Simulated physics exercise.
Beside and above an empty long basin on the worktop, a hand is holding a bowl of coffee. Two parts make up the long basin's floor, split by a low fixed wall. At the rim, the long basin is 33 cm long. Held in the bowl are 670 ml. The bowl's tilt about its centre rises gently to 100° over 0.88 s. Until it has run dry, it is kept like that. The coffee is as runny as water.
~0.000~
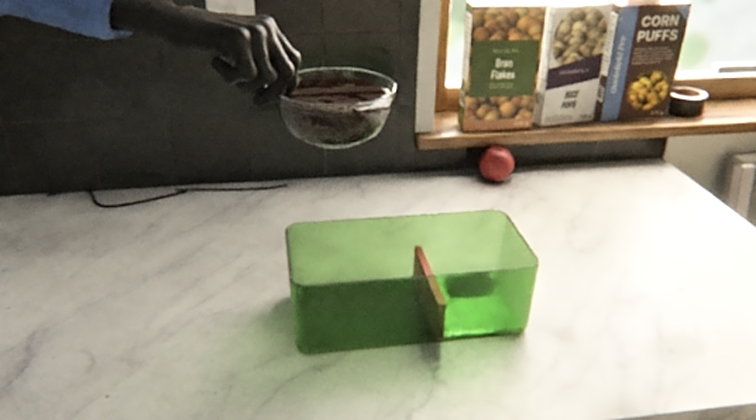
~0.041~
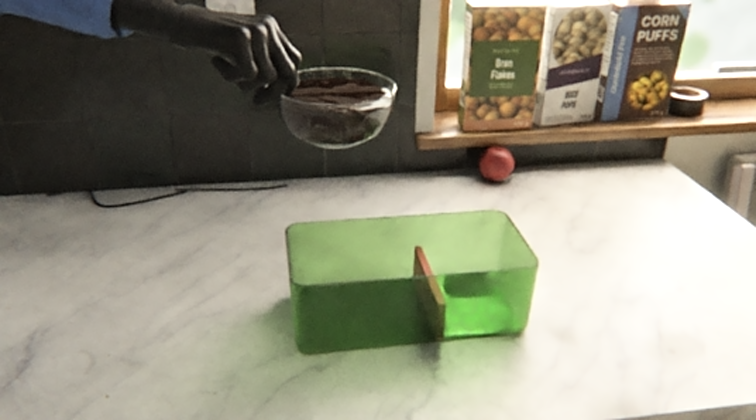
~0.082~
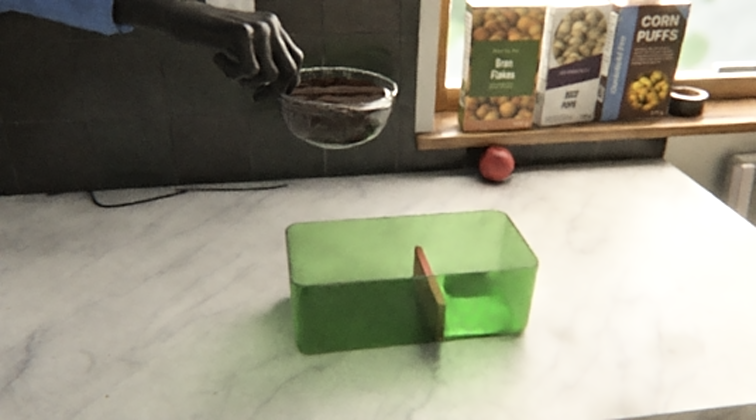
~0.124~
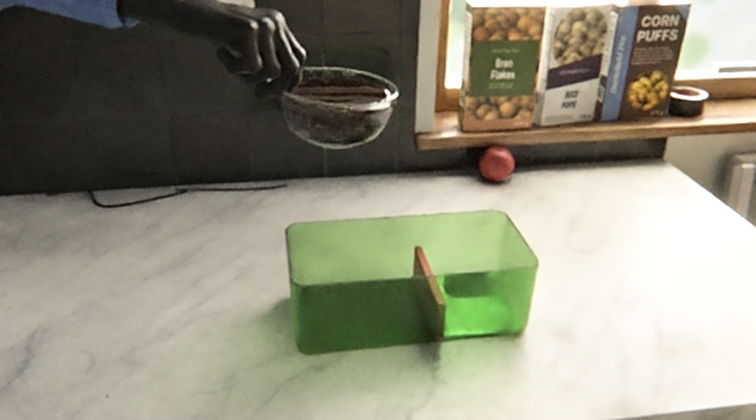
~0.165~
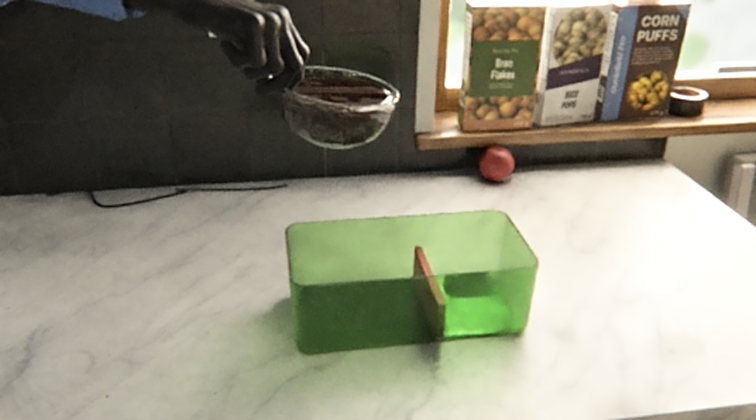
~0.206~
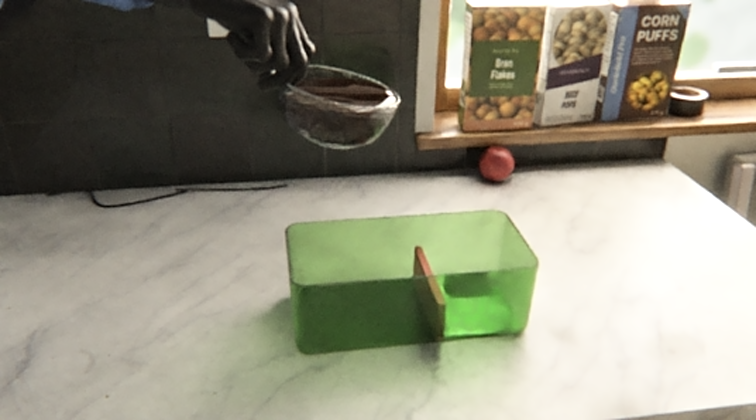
A hand gently tilts a glass bowl of coffee above an empty green basin.
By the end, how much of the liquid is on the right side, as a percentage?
Around 67 percent.
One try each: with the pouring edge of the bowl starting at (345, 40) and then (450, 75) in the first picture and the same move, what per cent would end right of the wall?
10 and 85 %.
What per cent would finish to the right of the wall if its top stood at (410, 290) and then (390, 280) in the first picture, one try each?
80 per cent first, 95 per cent second.
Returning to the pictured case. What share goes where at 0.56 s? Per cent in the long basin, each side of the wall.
Lab note: Left near 2, right near 9.
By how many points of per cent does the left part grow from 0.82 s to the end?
Roughly 14 percent.
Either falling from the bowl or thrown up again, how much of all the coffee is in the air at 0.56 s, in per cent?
Around 50 in a hundred.
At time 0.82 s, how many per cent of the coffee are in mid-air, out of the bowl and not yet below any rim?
12 in a hundred, give or take.
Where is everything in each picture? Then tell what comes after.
It leans 0°; its right rim is at (394, 85); the coffee meets the walls at (277, 95) and (390, 90); the long basin's rim runs from (288, 254) to (522, 237); the wall's top is at (429, 274), in the first picture.
It leans 1°; its right rim is at (394, 85); the coffee meets the walls at (277, 94) and (390, 90), in the second picture.
It leans 2°; its right rim is at (394, 87); the coffee meets the walls at (277, 94) and (391, 91), in the third picture.
It leans 5°; its right rim is at (395, 90); the coffee meets the walls at (279, 93) and (391, 92), in the fourth picture.
It leans 8°; its right rim is at (396, 93); the coffee meets the walls at (280, 92) and (393, 93), in the fifth picture.
It leans 13°; its right rim is at (397, 98); the coffee meets the walls at (282, 93) and (395, 94), in the sixth picture.
Then, 0.56 s in, the tilt is 70° and 39 per cent is still to pour, 2 is left of the wall and 9 right of it.
Then, 0.82 s in, the tilt is 99° and 2 per cent is still to pour, 18 is left of the wall and 67 right of it.
Then, 1.09 s in, the tilt is 100° and 0 per cent is still to pour, 31 is left of the wall and 67 right of it.
Then, 1.38 s in, the tilt is 100° and 0 per cent is still to pour, 31 is left of the wall and 67 right of it.
Finally, 31 per cent lies left of the wall, 67 right of it and 2 outside.
